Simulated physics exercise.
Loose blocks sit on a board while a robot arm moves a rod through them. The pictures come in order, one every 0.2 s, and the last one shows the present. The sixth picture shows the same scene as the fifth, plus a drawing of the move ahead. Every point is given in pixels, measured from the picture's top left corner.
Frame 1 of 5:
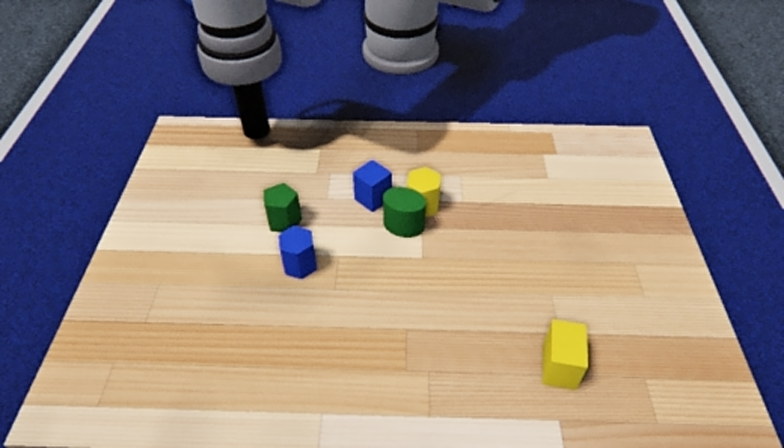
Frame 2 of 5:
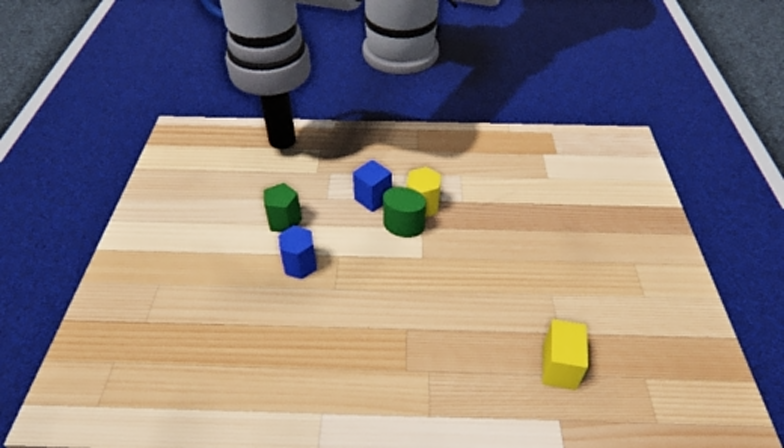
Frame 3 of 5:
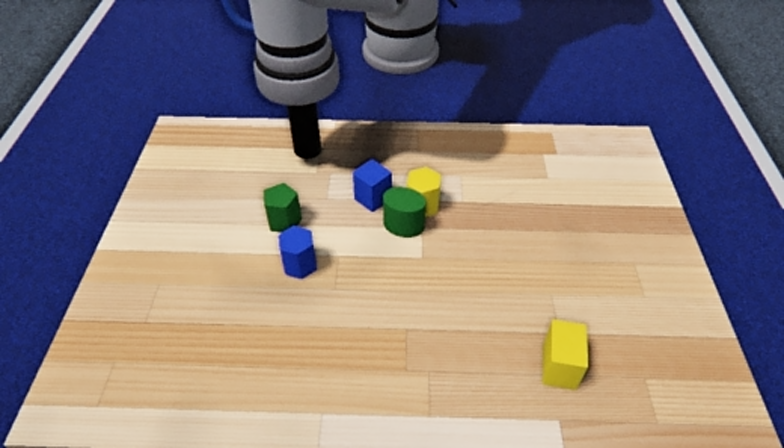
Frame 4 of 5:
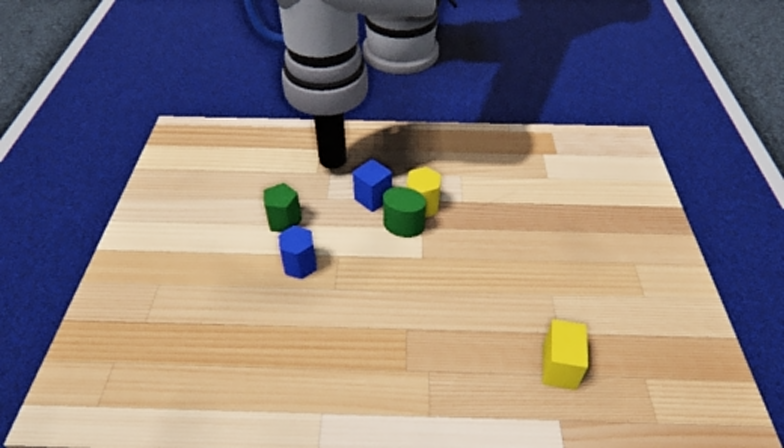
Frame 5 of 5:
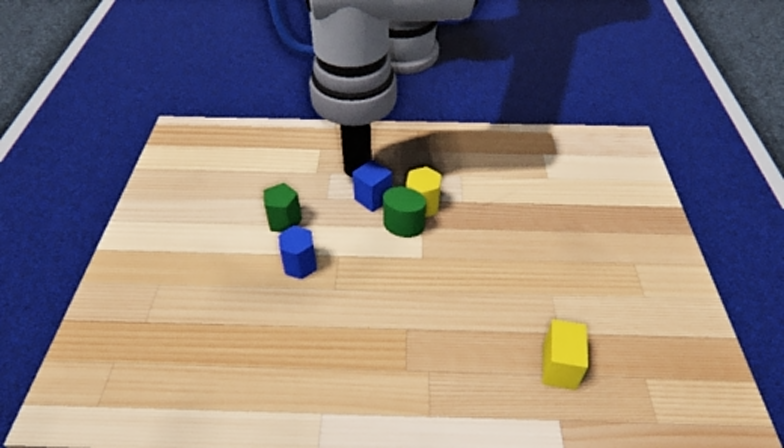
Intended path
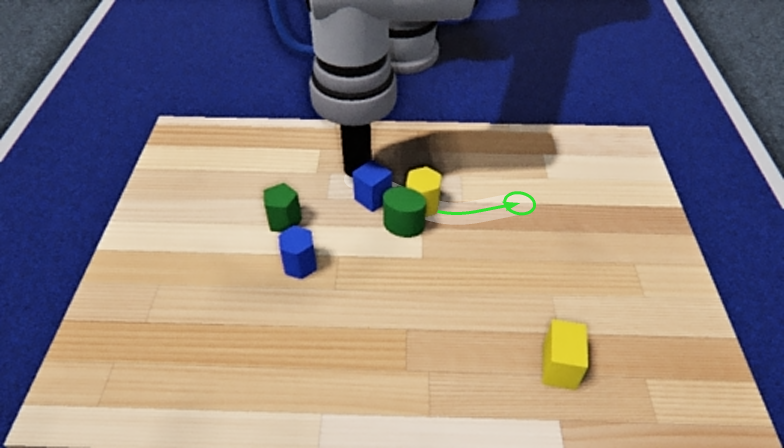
On a wooden board, a robot arm moving its black rod rightward and nearer to a blue block, the blocks staying still.
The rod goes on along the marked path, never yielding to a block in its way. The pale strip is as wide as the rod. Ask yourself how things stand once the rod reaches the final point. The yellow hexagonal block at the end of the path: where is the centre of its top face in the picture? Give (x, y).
I'd guess (493, 208).
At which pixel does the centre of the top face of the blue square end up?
It ends at (387, 190).
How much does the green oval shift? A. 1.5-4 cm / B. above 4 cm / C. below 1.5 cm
Answer: A.
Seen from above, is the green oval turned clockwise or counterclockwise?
Counterclockwise rotation.
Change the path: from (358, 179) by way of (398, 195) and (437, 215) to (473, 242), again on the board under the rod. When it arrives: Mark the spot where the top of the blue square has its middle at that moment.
When the path ends, it will be at (387, 188).
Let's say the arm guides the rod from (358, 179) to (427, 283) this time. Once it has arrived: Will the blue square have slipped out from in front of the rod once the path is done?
That would be a no.
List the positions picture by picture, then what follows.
The first picture shows tip of the rod (257, 131), middles of tops, blue square (372, 172), green oval (405, 199), yellow hexagonal block (424, 179).
The second picture shows rod (282, 141), nothing pushed.
The third picture shows rod (308, 150), nothing pushed.
The fourth picture shows rod (333, 160), nothing pushed.
The fifth picture shows rod (358, 169), blue square (372, 172), green oval (405, 199), yellow hexagonal block (424, 179).
The line goes from (358, 179) through (407, 200) and (463, 213) to (520, 203).
The first path, step by step. One third of the way, rod (408, 191); blue square (387, 190), turned 70° clockwise; green oval (410, 212), turned 30° anticlockwise; yellow hexagonal block (438, 185).
Two thirds of the way, rod (465, 203); blue square (387, 190), turned 75° clockwise; green oval (410, 212), turned 30° anticlockwise; yellow hexagonal block (489, 206), turned 55° clockwise.
At the end, rod (522, 193); blue square (387, 190), turned 75° clockwise; green oval (410, 212), turned 30° anticlockwise; yellow hexagonal block (493, 208), turned 65° clockwise.
